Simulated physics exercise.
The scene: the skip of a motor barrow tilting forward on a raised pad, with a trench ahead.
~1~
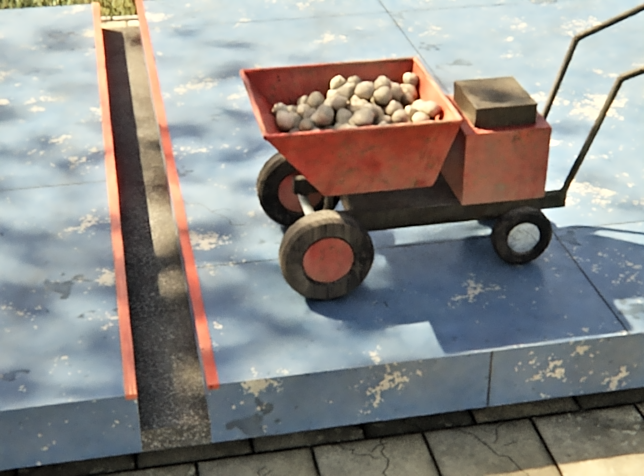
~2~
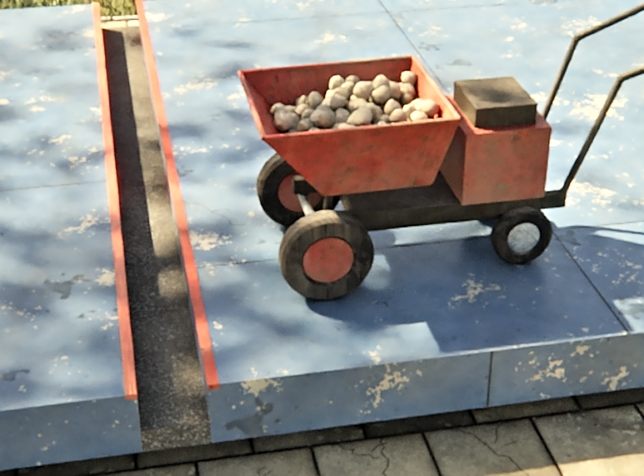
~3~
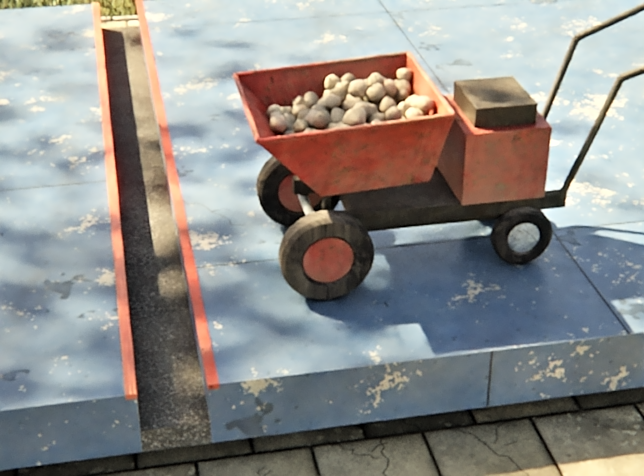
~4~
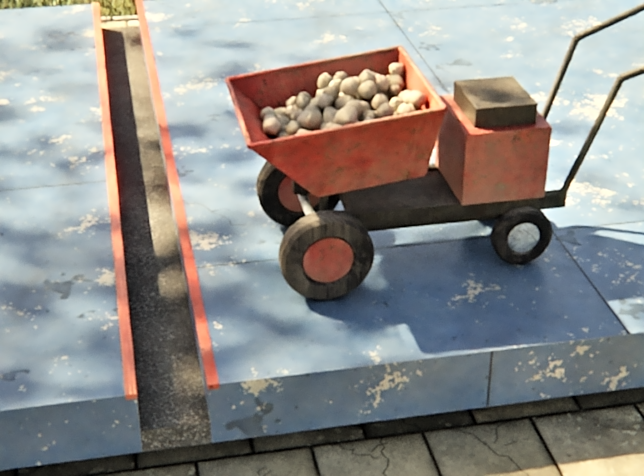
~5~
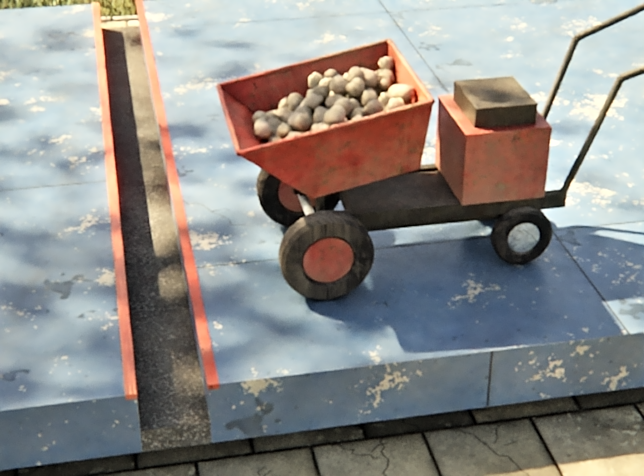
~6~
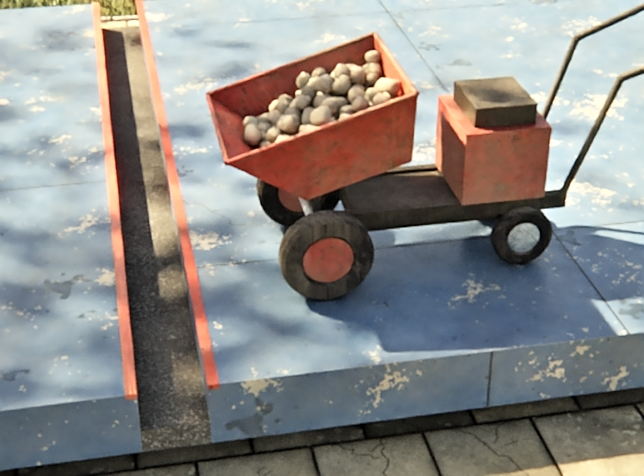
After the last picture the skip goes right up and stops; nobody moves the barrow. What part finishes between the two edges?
In the trench: The larger part.
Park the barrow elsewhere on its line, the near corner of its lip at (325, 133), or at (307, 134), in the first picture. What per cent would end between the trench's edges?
About 60 and 70 per cent.
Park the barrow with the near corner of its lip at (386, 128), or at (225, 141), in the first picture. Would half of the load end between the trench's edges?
In turn: The smaller part; under half.
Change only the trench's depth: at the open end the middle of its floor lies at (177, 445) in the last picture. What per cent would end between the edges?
It comes to 80 per cent or so.
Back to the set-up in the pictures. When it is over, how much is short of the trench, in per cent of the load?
Near 0 %.
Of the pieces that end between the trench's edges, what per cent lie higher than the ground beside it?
Some 20 per cent.
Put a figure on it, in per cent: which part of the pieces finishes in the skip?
About 5 per cent.
Shortly afterwards, skip tipped steeply; the whole lot in the skip.
Next, skip tipped steeply; the bulk in the skip; near a quarter in or heaped over the trench; only a few beyond it; only a few falling.
Some moments later, skip tipped right over; near a quarter in the skip; near two thirds in or heaped over the trench; near a quarter beyond it.
In the end, skip tipped right over; a little in the skip; the bulk in or heaped over the trench; near a quarter beyond it.
